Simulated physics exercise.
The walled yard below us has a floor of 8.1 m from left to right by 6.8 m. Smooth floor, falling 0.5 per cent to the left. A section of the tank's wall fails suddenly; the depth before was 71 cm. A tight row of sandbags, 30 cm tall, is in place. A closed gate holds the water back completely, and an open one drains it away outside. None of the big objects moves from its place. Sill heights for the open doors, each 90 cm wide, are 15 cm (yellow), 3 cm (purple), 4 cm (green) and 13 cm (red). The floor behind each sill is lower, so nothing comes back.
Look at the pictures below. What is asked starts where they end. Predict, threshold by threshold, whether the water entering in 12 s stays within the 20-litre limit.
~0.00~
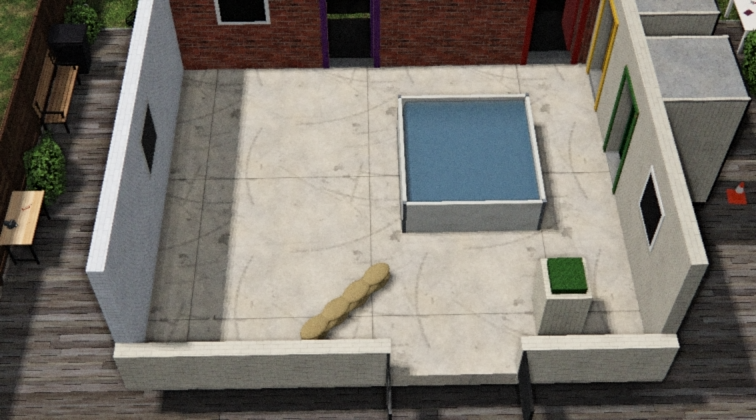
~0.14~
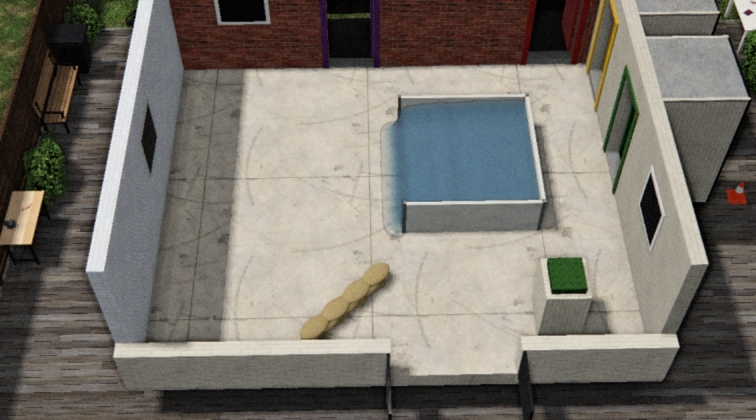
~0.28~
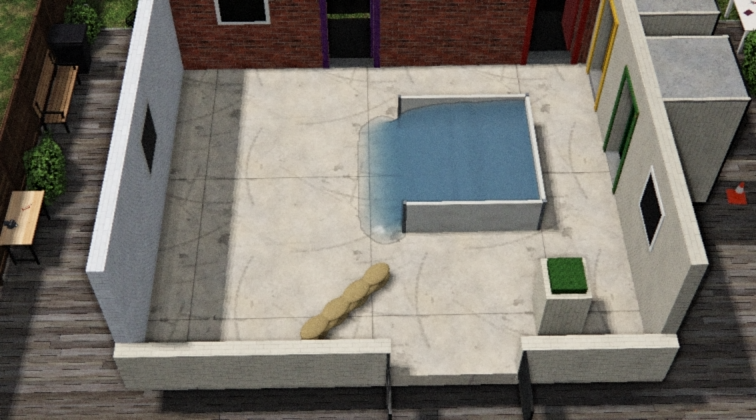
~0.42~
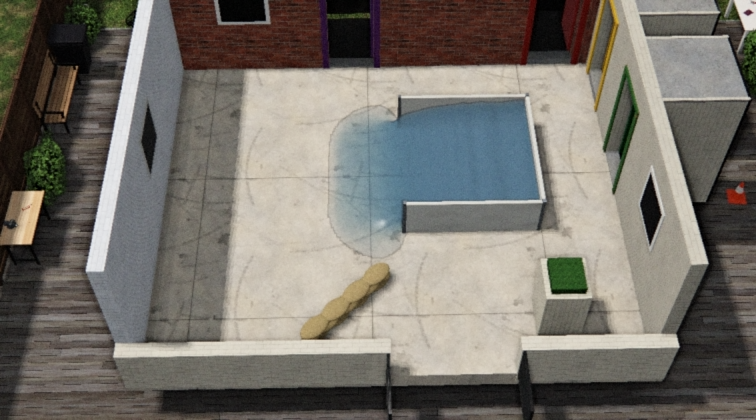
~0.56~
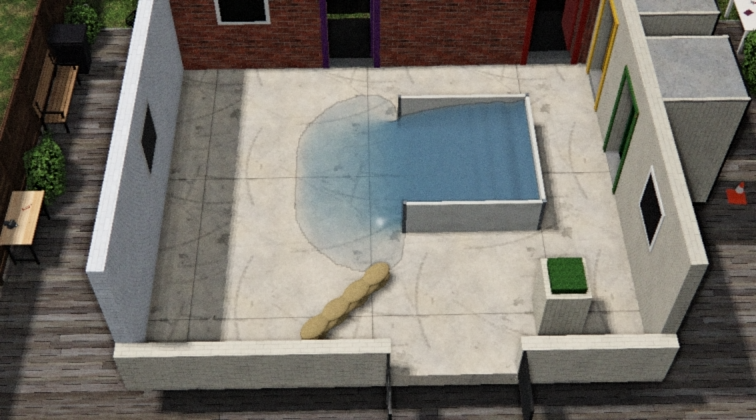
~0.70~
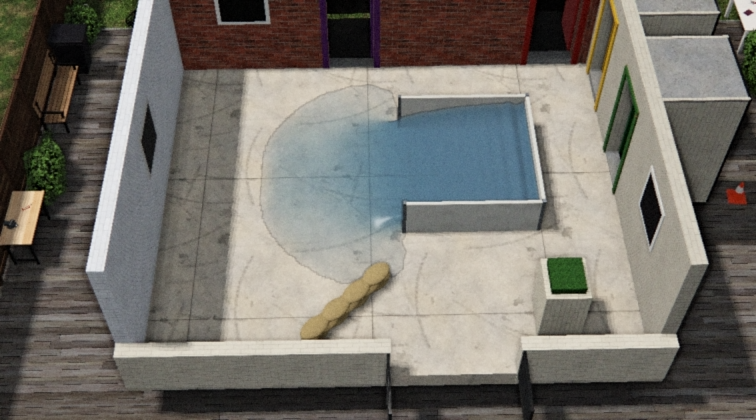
Prediction: Yellow door within the limit; purple door beyond the limit; green door within the limit; red door within the limit.
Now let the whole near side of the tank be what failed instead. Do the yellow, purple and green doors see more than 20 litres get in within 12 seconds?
Then yellow does not exceed it, purple does not exceed it, green does not exceed it.
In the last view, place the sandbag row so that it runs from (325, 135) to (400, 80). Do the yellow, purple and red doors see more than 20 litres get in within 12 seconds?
Yellow within the limit, purple beyond the limit, red within the limit.
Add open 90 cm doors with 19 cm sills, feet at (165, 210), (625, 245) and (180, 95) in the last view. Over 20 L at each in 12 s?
Note, doorways in listed order: Goes beyond, stays short, goes beyond.
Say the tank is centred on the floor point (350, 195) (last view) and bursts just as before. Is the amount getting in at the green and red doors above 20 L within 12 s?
Green door exceeded, red door held.
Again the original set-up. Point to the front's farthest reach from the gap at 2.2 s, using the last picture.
Point: Roughly (145, 347) in the last view.
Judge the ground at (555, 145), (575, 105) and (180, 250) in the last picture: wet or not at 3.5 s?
First spot not yet wet, second not yet wet, third submerged.
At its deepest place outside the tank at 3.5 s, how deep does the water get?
Up to near 40 cm.
After 1.4 s water covers 45 % of the floor and is deepest (37 cm) near (170, 176); yellow door not reached, purple door 2 cm at the sill, 0 L in, green door not reached, red door not reached.
After 2.2 s water covers 50 % of the floor and is deepest (48 cm) near (184, 73); yellow door not reached, purple door 3 cm at the sill, 1 L in, green door not reached, red door not reached.
After 3.5 s water covers 50 % of the floor and is deepest (40 cm) near (144, 357); yellow door not reached, purple door 3 cm at the sill, 3 L in, green door not reached, red door not reached.
After 7.0 s water covers 85 % of the floor and is deepest (22 cm) near (210, 366); yellow door 3 cm at the sill, 0 L in, purple door 7 cm at the sill, 46 L in, green door not reached, red door 3 cm at the sill, 0 L in.
After 12.0 s water covers 95 % of the floor and is deepest (14 cm) near (386, 202); yellow door 7 cm at the sill, 0 L in, purple door 7 cm at the sill, 98 L in, green door 4 cm at the sill, 3 L in, red door 7 cm at the sill, 0 L in.
